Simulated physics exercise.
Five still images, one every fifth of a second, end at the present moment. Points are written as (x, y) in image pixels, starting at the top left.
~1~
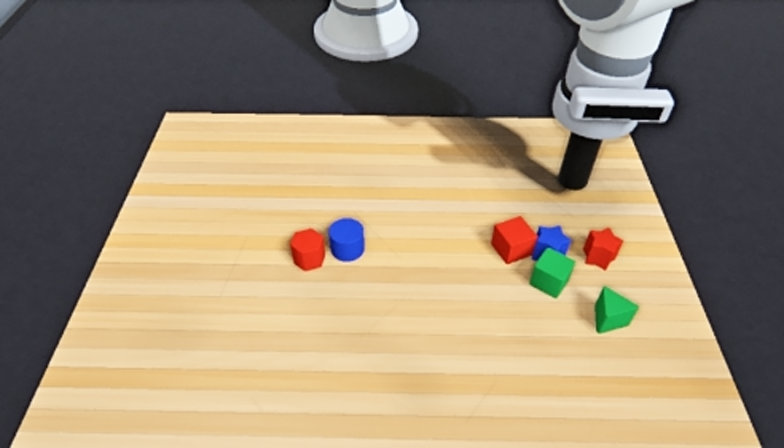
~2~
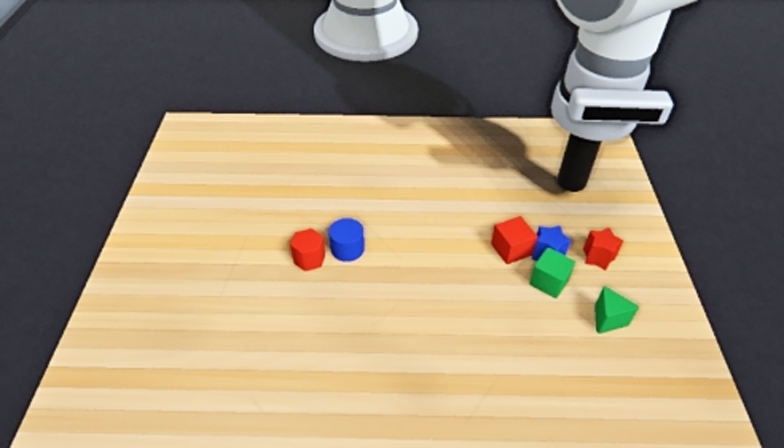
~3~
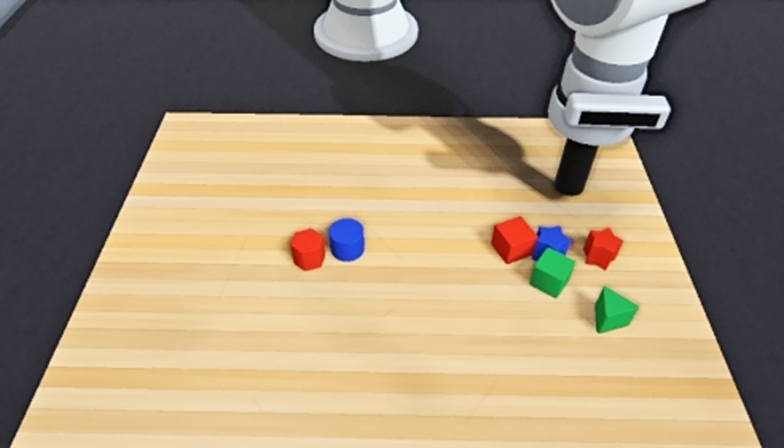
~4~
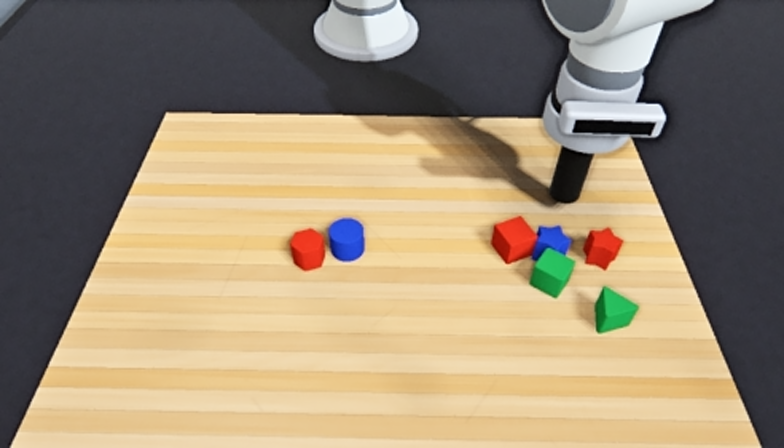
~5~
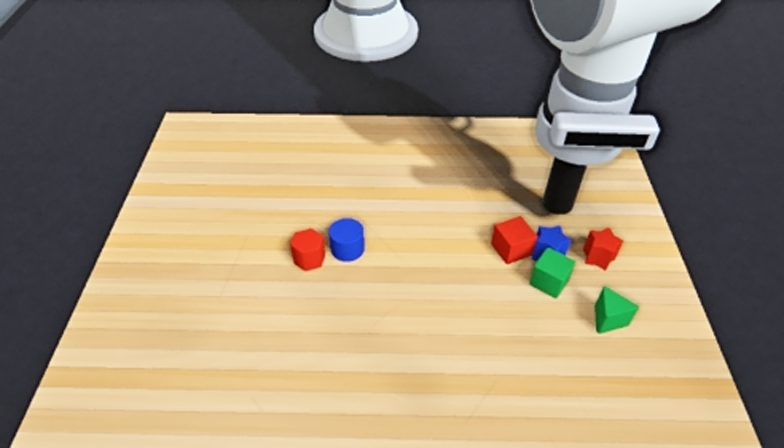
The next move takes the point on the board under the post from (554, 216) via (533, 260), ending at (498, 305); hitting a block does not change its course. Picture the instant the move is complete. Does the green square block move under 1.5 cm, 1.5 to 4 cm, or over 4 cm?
It moves more than 4 cm.
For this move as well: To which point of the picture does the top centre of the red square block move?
Roughly at (500, 238).
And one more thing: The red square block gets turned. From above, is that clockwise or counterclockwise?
From above, it turns clockwise.
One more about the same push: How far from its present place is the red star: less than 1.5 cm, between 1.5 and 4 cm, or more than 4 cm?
The red star moves under 1.5 cm.
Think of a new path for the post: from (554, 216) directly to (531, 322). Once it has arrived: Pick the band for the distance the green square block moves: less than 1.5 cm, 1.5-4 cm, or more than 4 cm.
Beyond 4 cm.
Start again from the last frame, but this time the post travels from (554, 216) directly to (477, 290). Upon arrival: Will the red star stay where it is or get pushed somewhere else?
It keeps its position.
The first path, step by step. One third of the way, post at (545, 233); blue star at (552, 249); green square block at (553, 275).
Two thirds of the way, post at (526, 263); red square block at (500, 238), turned 55° clockwise; blue star at (547, 278), turned 25° anticlockwise; green square block at (557, 305), turned 20° anticlockwise.
At the end, post at (501, 293); red square block at (500, 238), turned 60° clockwise; blue star at (538, 292), turned 65° anticlockwise; green square block at (564, 318), turned 45° anticlockwise; red star in place.
